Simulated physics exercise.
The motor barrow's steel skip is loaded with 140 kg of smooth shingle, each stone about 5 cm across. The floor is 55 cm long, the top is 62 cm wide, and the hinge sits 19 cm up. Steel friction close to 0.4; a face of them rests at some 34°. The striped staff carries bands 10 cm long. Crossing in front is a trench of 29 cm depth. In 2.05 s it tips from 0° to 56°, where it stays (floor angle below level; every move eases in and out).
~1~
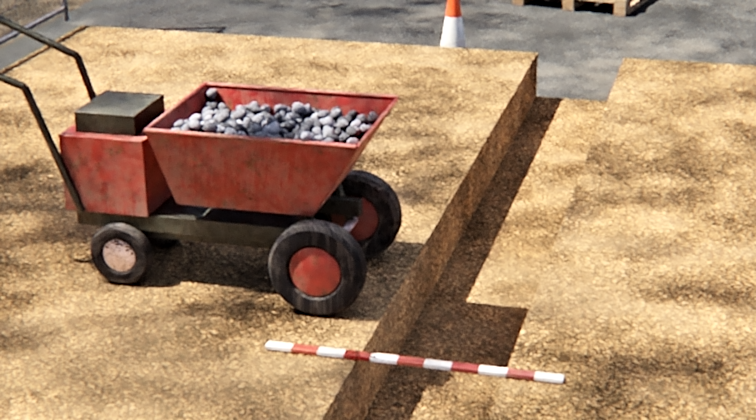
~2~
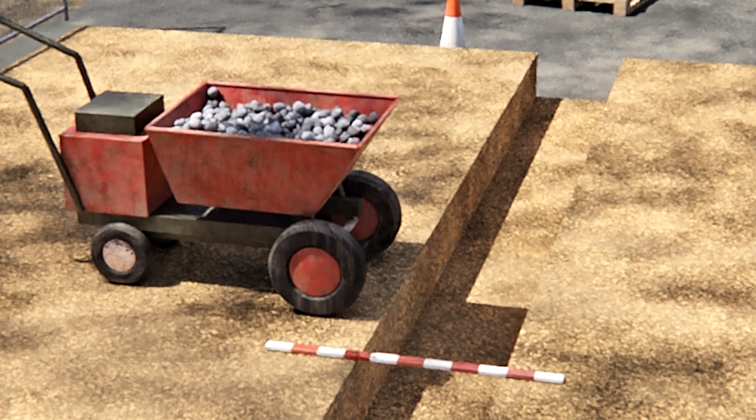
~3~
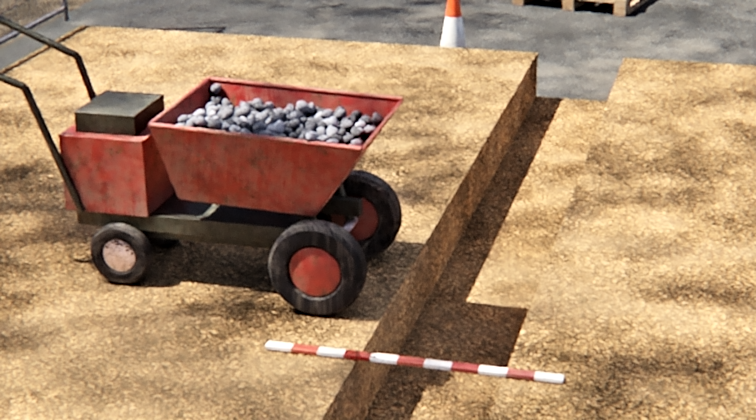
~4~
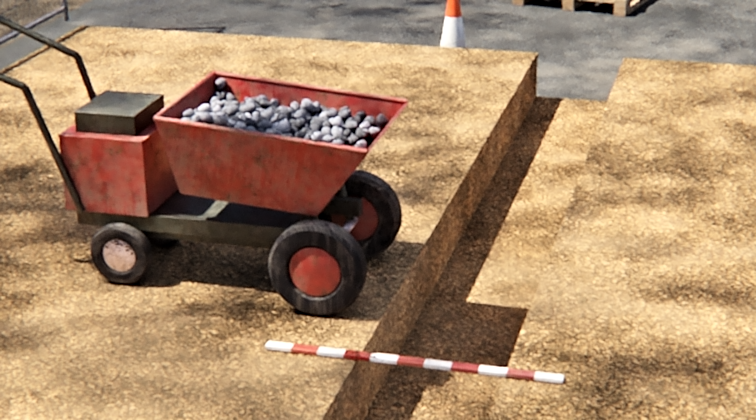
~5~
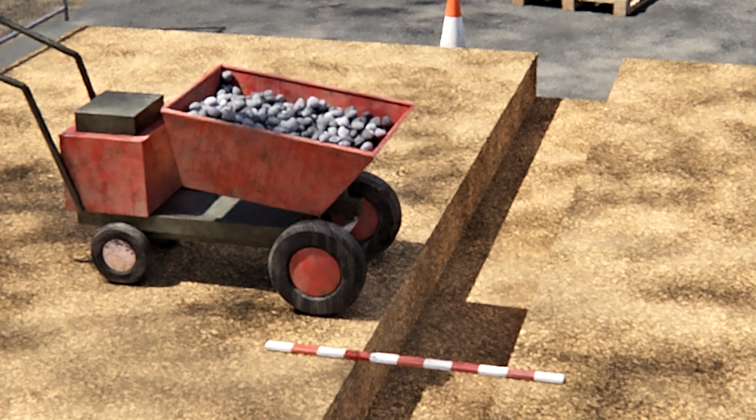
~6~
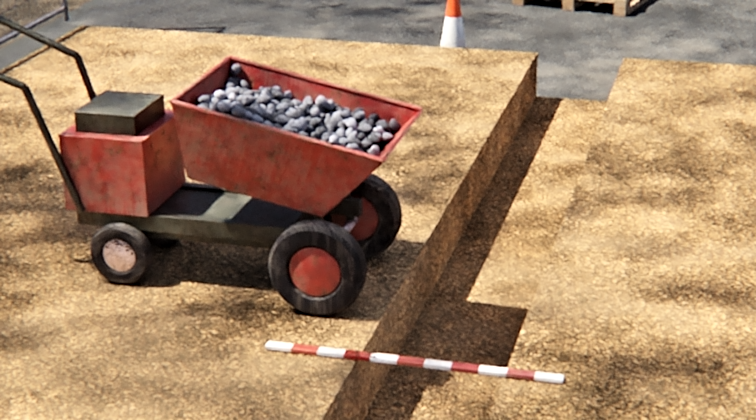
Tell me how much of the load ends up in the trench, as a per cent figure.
Some 50 per cent ends up in the trench.
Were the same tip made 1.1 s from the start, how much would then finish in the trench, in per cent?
Estimate: About 40 %.
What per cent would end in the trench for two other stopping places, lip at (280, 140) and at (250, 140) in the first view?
It comes to about 55 and 45 in a hundred.
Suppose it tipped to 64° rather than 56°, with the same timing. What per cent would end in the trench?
Roughly 70 percent.
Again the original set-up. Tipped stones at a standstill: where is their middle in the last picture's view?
Around (495, 351).
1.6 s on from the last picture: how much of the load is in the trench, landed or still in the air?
By that point it's something like 15 in a hundred.
Then, 0.9 s after the last picture the floor is at 47°, 100 % in the skip; the foremost stones are at (446, 202).
Then, 1.6 s after the last picture the floor is at 56°, 83 % in the skip, 16 % in the trench, 1 % past the trench; the foremost stones are at (552, 295).
Then, 1.9 s after the last picture the floor is at 56°, 68 % in the skip, 27 % in the trench, 4 % past the trench; the foremost stones are at (610, 303).
Then, 3.8 s after the last picture the floor is at 56°, 44 % in the skip, 50 % in the trench, 6 % past the trench; the foremost stones are at (643, 296).
